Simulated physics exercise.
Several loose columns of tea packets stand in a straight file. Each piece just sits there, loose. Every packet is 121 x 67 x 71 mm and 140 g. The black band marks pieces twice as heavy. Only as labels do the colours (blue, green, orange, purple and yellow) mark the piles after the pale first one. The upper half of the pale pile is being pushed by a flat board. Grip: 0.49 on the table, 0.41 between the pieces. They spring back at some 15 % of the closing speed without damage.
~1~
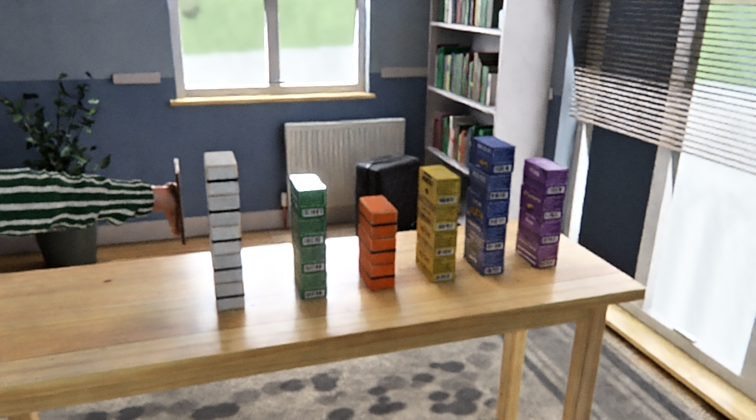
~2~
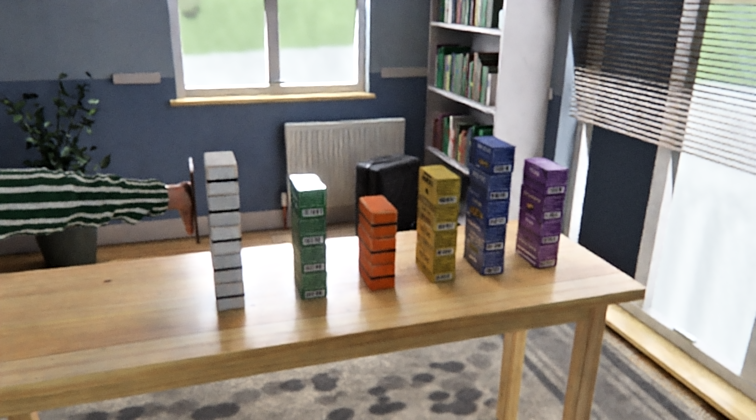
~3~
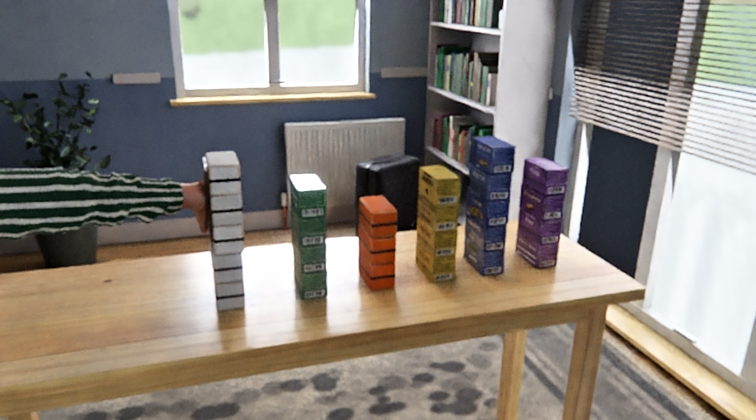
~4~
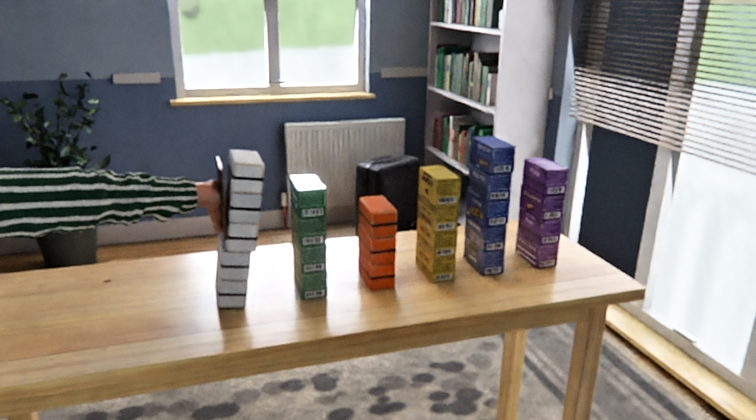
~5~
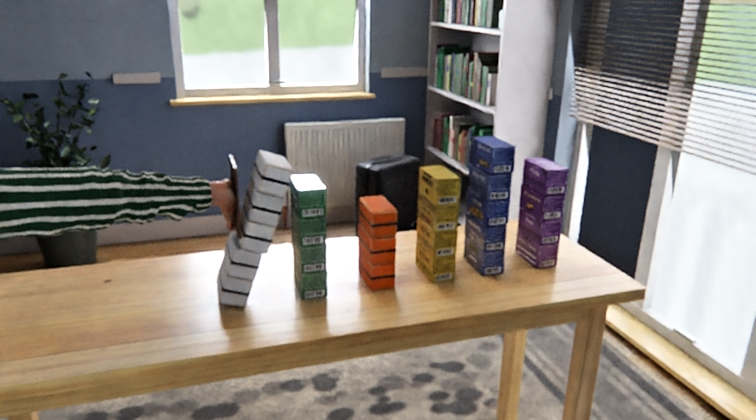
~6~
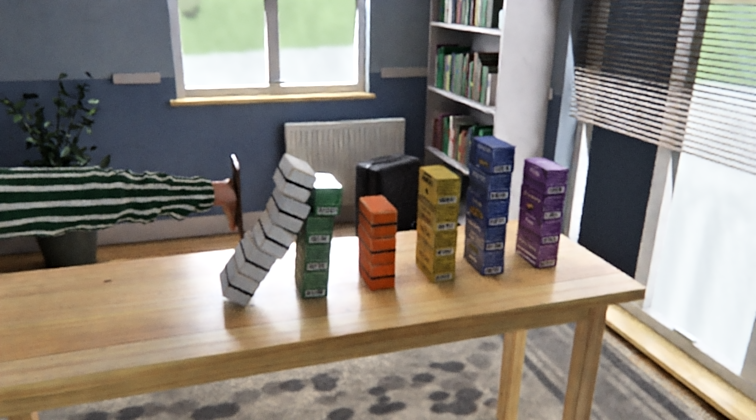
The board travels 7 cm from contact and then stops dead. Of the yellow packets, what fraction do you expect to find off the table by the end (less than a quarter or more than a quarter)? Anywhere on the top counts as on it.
Less than a quarter of them, I would say.
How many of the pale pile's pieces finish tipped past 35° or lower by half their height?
The number you get is 5.
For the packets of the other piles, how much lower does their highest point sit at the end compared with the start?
Roughly 14 centimetres lower at the end.
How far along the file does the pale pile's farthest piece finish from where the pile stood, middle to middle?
34 cm.
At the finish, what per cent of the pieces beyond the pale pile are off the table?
Roughly 20 per cent of them.
Then, 0.15 s past the last view, 5 of the pale pile down; none of the 4 yellow packets off the table (0 of 20 in all colours); top yellow packet unmoved; top green packet 28° from how it stood.
Then, 0.49 s past the last view, 5 of the pale pile down; none of the 4 yellow packets off the table (0 of 20 in all colours); top yellow packet 10° from how it stood; top green packet 26° from how it stood, 8 cm lower.
Then, 1.05 s past the last view, 5 of the pale pile down; none of the 4 yellow packets off the table (0 of 20 in all colours); top yellow packet 51° from how it stood, 12 cm lower; top blue packet 48° from how it stood, 10 cm lower.
Then, 1.55 s past the last view, 5 of the pale pile down; none of the 4 yellow packets off the table (3 of 20 in all colours); top yellow packet 52° from how it stood, 15 cm lower; top blue packet on its side.
In the end, 5 of the pale pile down; none of the 4 yellow packets off the table (4 of 20 in all colours); top yellow packet 52° from how it stood, 15 cm lower; top blue packet upside down. That is 0 per cent. From the last view, middles, top yellow packet near (516, 231), top blue packet near (697, 396).
